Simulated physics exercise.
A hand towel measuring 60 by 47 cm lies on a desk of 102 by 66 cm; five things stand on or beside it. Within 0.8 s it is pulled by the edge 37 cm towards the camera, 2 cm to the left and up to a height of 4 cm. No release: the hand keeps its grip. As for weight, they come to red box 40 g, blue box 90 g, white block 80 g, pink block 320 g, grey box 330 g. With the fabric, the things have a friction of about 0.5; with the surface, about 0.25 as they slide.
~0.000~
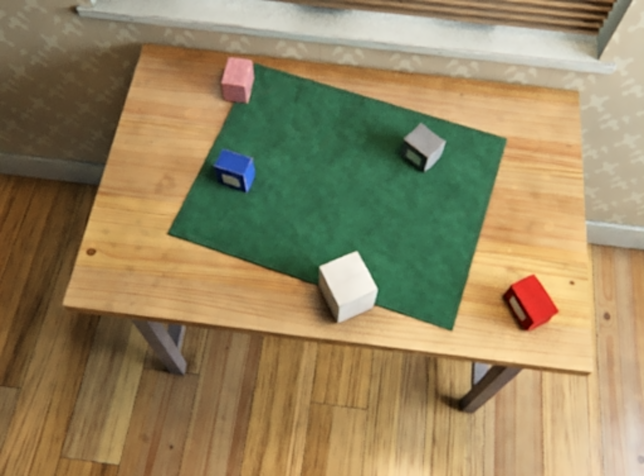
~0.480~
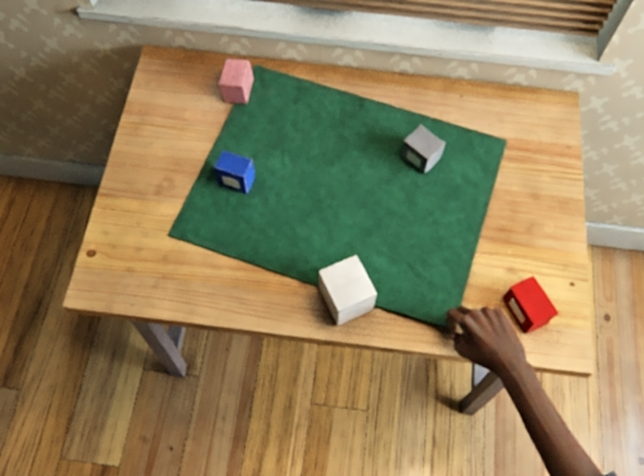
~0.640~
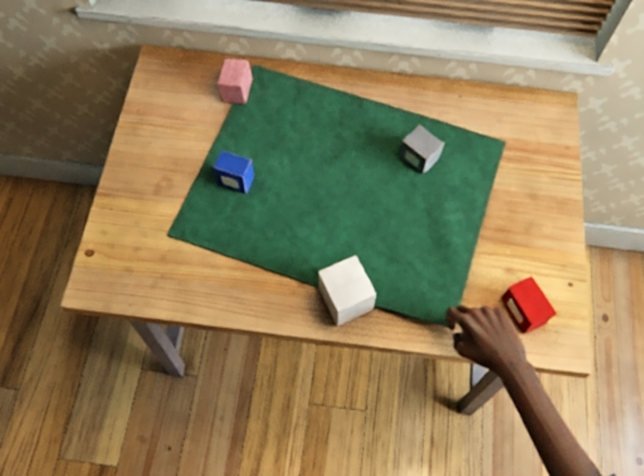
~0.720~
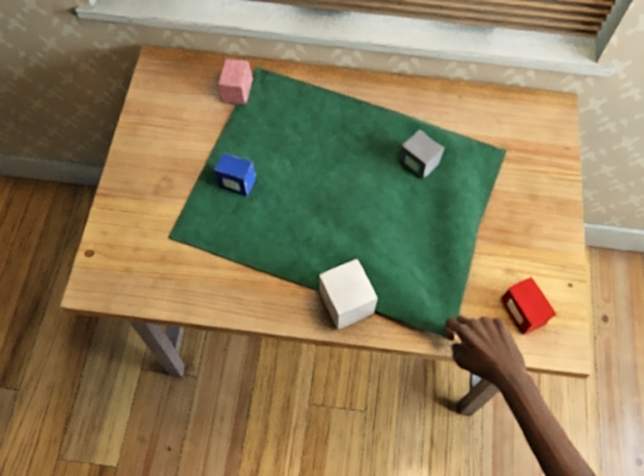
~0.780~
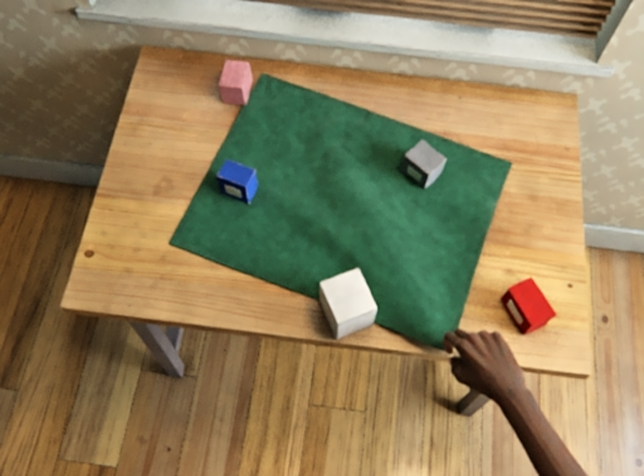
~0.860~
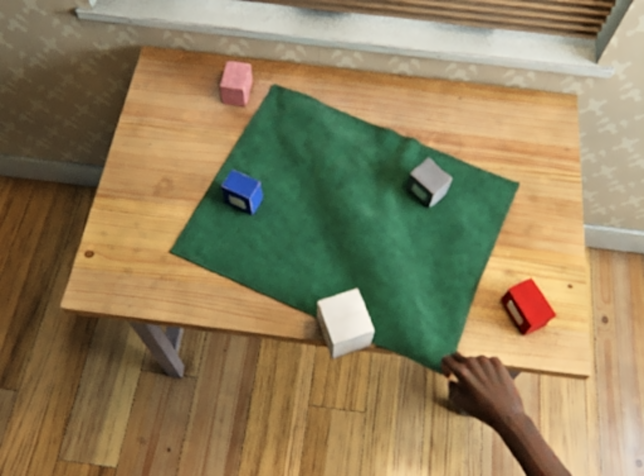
A hand pulls the green cloth toward the viewer, carrying the blue, grey and white blocks.
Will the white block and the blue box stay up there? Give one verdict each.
Outcome: The white block falls down, the blue box stays put.
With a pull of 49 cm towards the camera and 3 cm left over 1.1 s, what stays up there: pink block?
In that case the pink block holds on.
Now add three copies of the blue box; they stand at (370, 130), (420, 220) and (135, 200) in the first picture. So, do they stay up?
Log, in listed order - lost / lost / kept.
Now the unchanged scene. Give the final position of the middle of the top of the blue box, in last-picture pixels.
(258, 288).
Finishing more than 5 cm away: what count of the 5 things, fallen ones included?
The answer is 4 of them.
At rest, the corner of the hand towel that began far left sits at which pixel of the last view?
Look around (326, 176) in the last picture - that's where it comes to rest.
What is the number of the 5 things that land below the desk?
It adds up to 2.
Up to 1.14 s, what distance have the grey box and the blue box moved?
The grey box is 30 cm out, the blue box 20 cm.
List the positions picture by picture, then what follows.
In the first picture, shows, white block (348, 278); blue box (233, 162); hand towel corners (168, 234) (507, 139) (452, 331).
In the second picture, shows, hand towel corners (168, 235) (507, 140); grip (454, 330).
In the third picture, shows, hand towel corners (167, 235) (506, 142); grip (454, 329).
In the fourth picture, shows, grey box (423, 147); white block (349, 286); blue box (234, 166); hand towel corners (168, 238) (507, 151); grip (452, 339).
In the fifth picture, shows, grey box (426, 157); white block (348, 295); blue box (236, 173); hand towel corners (169, 244) (262, 73); grip (451, 353).
In the sixth picture, shows, white block (346, 316); blue box (241, 184); hand towel corners (169, 252) (274, 84) (520, 183); grip (449, 376).
By 1.0 s, 90 % of the hand towel is still over the top; white block 15 cm off its start, blue box 11 cm off its start, grey box 18 cm off its start.
By 1.1 s, 75 % of the hand towel is still over the top; white block over the edge, blue box 19 cm off its start, grey box 28 cm off its start.
By 1.3 s, 60 % of the hand towel is still over the top; white block over the edge, blue box 24 cm off its start at (262, 268), grey box 36 cm off its start at (464, 305).
By 1.4 s, 55 % of the hand towel is still over the top; white block over the edge, blue box 27 cm off its start, grey box 40 cm off its start.
By 3.0 s, 50 % of the hand towel is still over the top; white block over the edge, blue box 28 cm off its start at (258, 288), grey box 40 cm off its start at (471, 326), red box over the edge.
